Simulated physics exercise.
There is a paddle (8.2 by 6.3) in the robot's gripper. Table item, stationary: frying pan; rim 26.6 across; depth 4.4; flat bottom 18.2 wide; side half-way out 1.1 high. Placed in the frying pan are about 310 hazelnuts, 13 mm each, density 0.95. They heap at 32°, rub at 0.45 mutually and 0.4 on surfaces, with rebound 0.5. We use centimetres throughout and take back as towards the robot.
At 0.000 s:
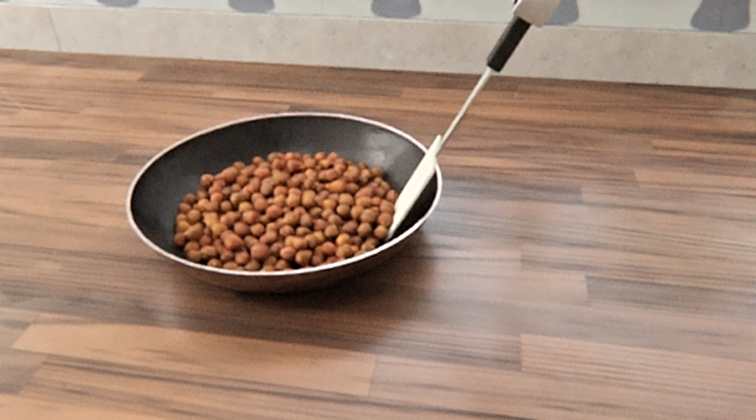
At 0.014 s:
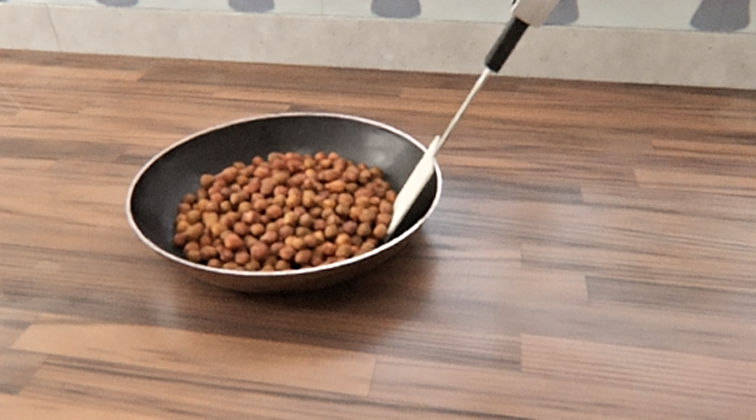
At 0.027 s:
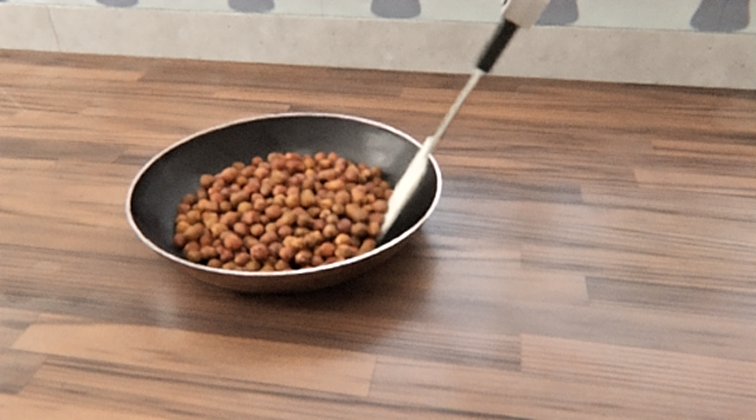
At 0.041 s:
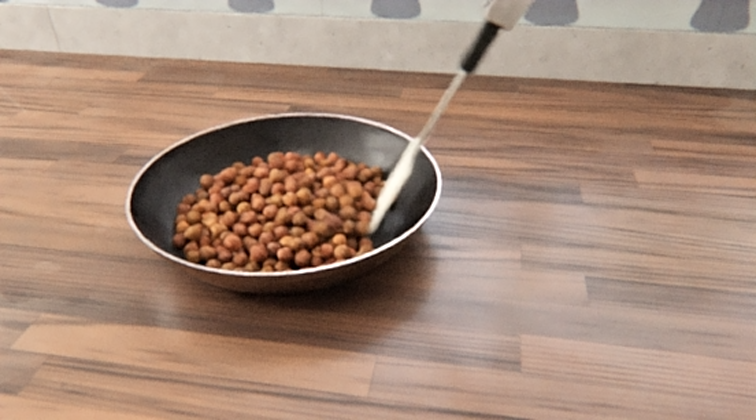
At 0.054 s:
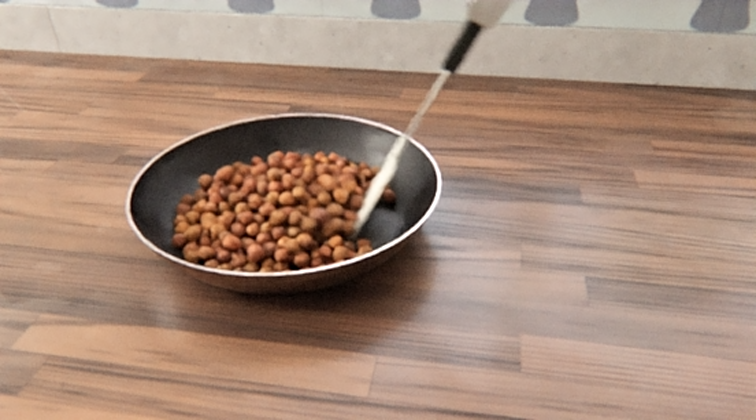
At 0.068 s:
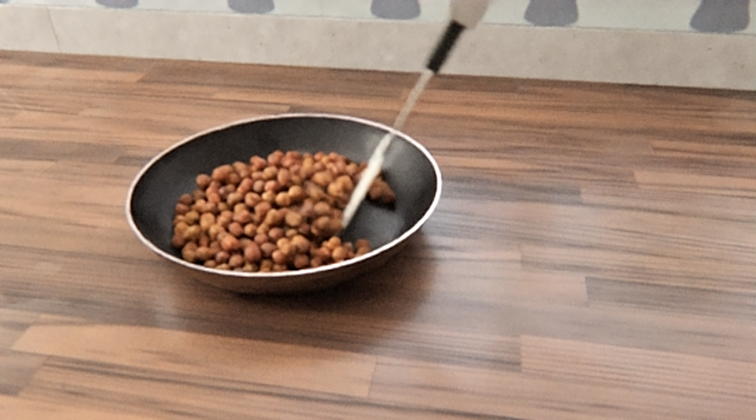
In this clip, a frying pan full of round brown nuts sits on a wooden worktop while a white paddle, at first resting against the pan's right side, moves left, pushing the nearby nuts and exposing some dark pan surface.
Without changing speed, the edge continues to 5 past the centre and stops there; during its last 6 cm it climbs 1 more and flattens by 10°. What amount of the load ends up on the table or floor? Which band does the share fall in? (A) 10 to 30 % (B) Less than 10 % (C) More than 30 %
(B) Less than 10 %.
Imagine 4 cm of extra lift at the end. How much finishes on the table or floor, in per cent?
Some 5 per cent.
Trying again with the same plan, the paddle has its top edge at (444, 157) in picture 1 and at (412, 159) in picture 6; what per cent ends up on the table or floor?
Around 0 per cent finishes there.
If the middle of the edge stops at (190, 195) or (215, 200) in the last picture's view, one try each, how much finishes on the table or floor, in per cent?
Try 1: Approx. 20 %; try 2: Approx. 5 %.
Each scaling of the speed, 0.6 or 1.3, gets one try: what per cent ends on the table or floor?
I'd say near 0 and then near 5 per cent.
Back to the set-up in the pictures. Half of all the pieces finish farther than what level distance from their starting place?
Somewhere about 3 centimetres, I'd say.
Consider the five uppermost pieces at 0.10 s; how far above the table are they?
Around 5 cm above the table.
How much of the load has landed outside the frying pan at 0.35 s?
It is near 0 percent.
After 0.10 s, sloping 63°, highest piece 6 above the table; 306 in the frying pan.
After 0.14 s, sloping 59°, highest piece 6 above the table; 306 in the frying pan.
After 0.35 s, sloping 53°, highest piece 5 above the table; 306 in the frying pan.
After 1.40 s, sloping 53°, highest piece 4 above the table; 305 in the frying pan, 1 on the table or floor.
At rest, 305 in the frying pan, 1 on the table or floor. That is 0 % on the table or floor.
